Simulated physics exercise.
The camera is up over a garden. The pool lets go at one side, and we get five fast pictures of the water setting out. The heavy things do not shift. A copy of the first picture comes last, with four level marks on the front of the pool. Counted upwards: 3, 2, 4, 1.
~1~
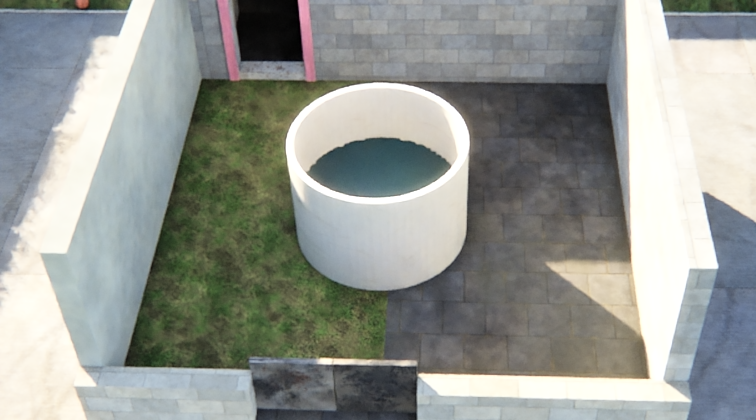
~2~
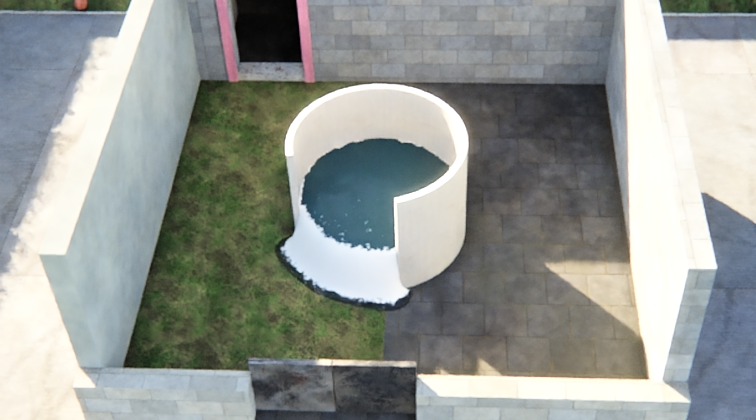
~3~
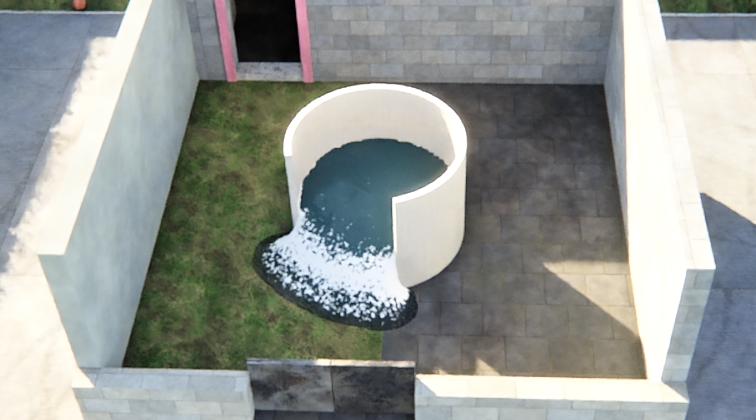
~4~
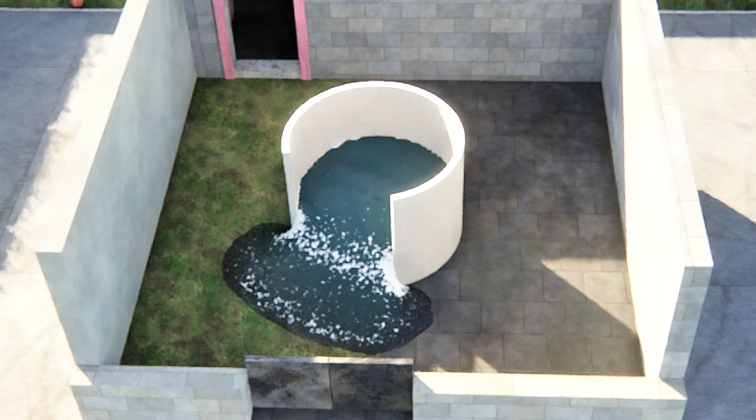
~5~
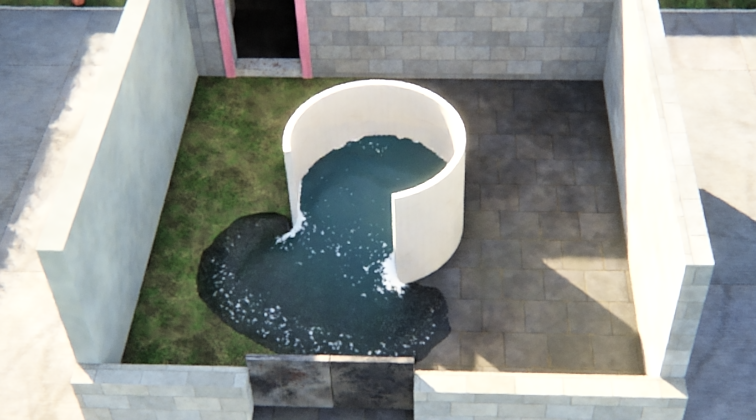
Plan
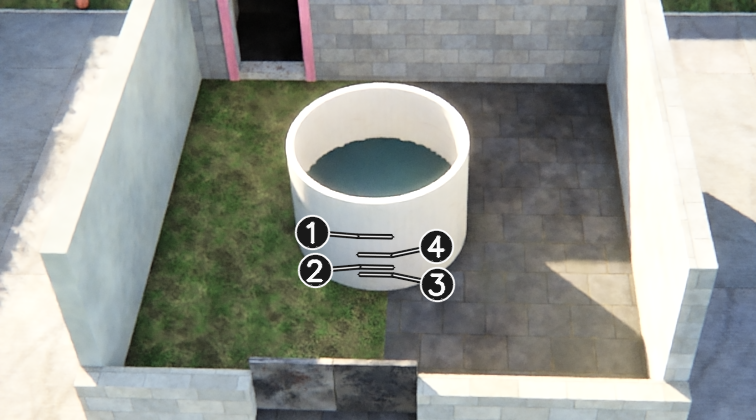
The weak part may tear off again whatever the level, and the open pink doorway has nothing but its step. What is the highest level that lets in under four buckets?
I would pick line 1.
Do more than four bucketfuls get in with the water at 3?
No, that is safe.
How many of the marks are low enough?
All four.
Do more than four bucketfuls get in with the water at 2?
No, that is safe.
In white, 1 at (374, 236); 2 at (376, 267); 3 at (376, 274); 4 at (375, 255); from the bottom up 3, 2, 4, 1.
With 1, a bucket or two gets in.
With 2, nothing gets over.
With 3, nothing gets over.
With 4, nothing gets over.
